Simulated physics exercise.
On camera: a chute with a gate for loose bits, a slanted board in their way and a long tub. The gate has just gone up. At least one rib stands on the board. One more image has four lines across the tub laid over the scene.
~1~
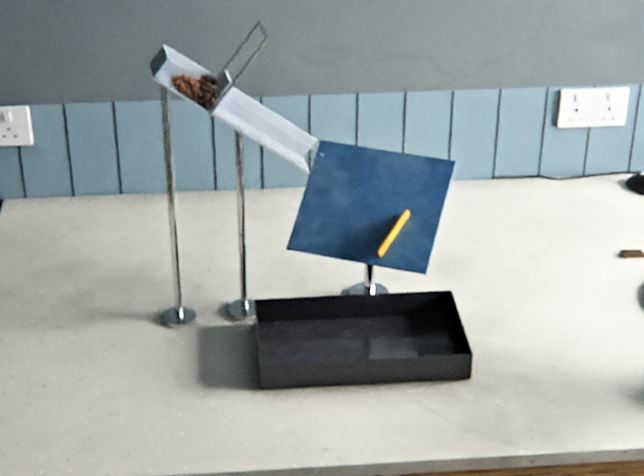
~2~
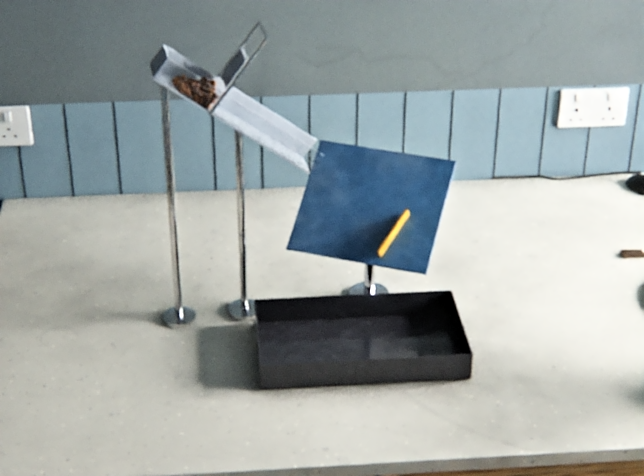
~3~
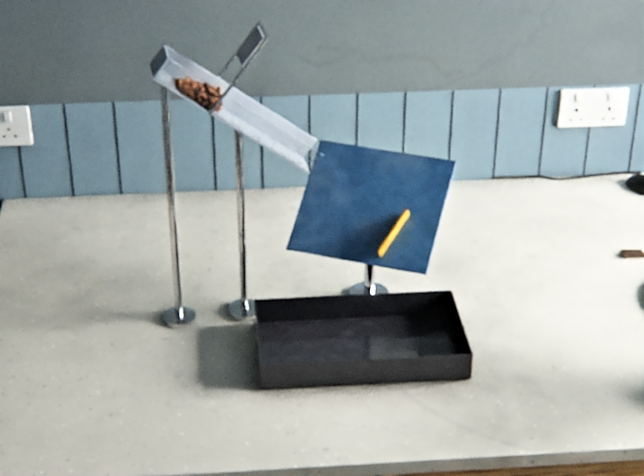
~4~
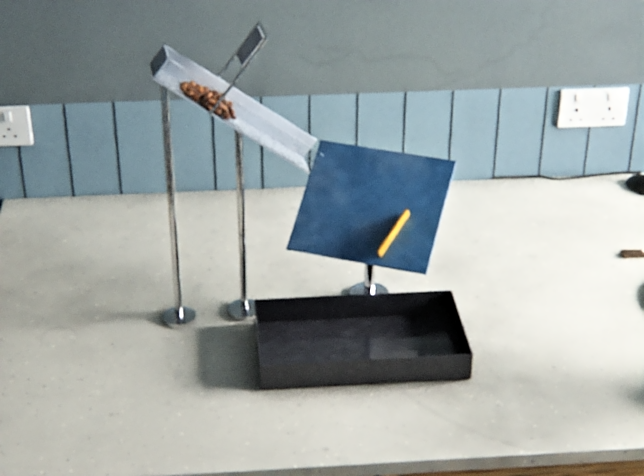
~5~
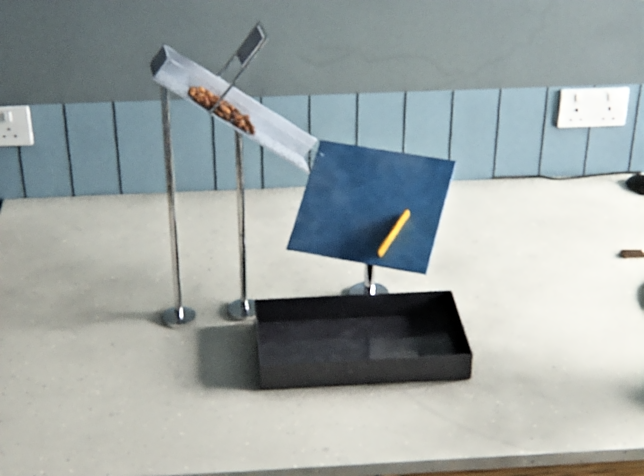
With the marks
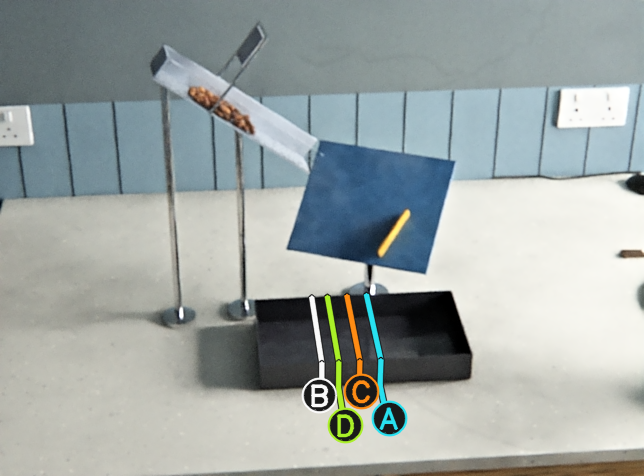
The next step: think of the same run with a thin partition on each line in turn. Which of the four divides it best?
It is C.
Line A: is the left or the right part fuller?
The left side.
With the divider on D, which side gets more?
Right.
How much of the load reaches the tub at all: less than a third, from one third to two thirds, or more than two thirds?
More than two thirds.
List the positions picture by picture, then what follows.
In the first frame, load behind the gate at (200, 89), bits of dog kibble; lip of the chute at (306, 166), sloping fairly steeply.
In the second frame, middle of the board at (371, 205), tilted fairly steeply; middle of its low edge at (355, 261); of its high edge at (387, 150).
In the third frame, front corners of the tub at (261, 365) and (472, 354), empty; front of the load at (221, 104).
In the fourth frame, middle of the load at (208, 103); its front at (234, 118), about a quarter of the way to the lip; rib from (407, 209) to (378, 252).
In the fifth frame, middle of the load at (219, 109); its front at (252, 132), about a third of the way to the lip.
On the marked copy, line A crosses the front rim at (380, 359); line B crosses the front rim at (321, 362); line C crosses the front rim at (359, 360); line D crosses the front rim at (338, 361).
With A, of what is caught, nearly all on the left of the divider, a small part on the right.
With B, of what is caught, a small part on the left of the divider, nearly all on the right.
With C, of what is caught, about half on the left of the divider, about half on the right.
With D, of what is caught, about a quarter on the left of the divider, most on the right.
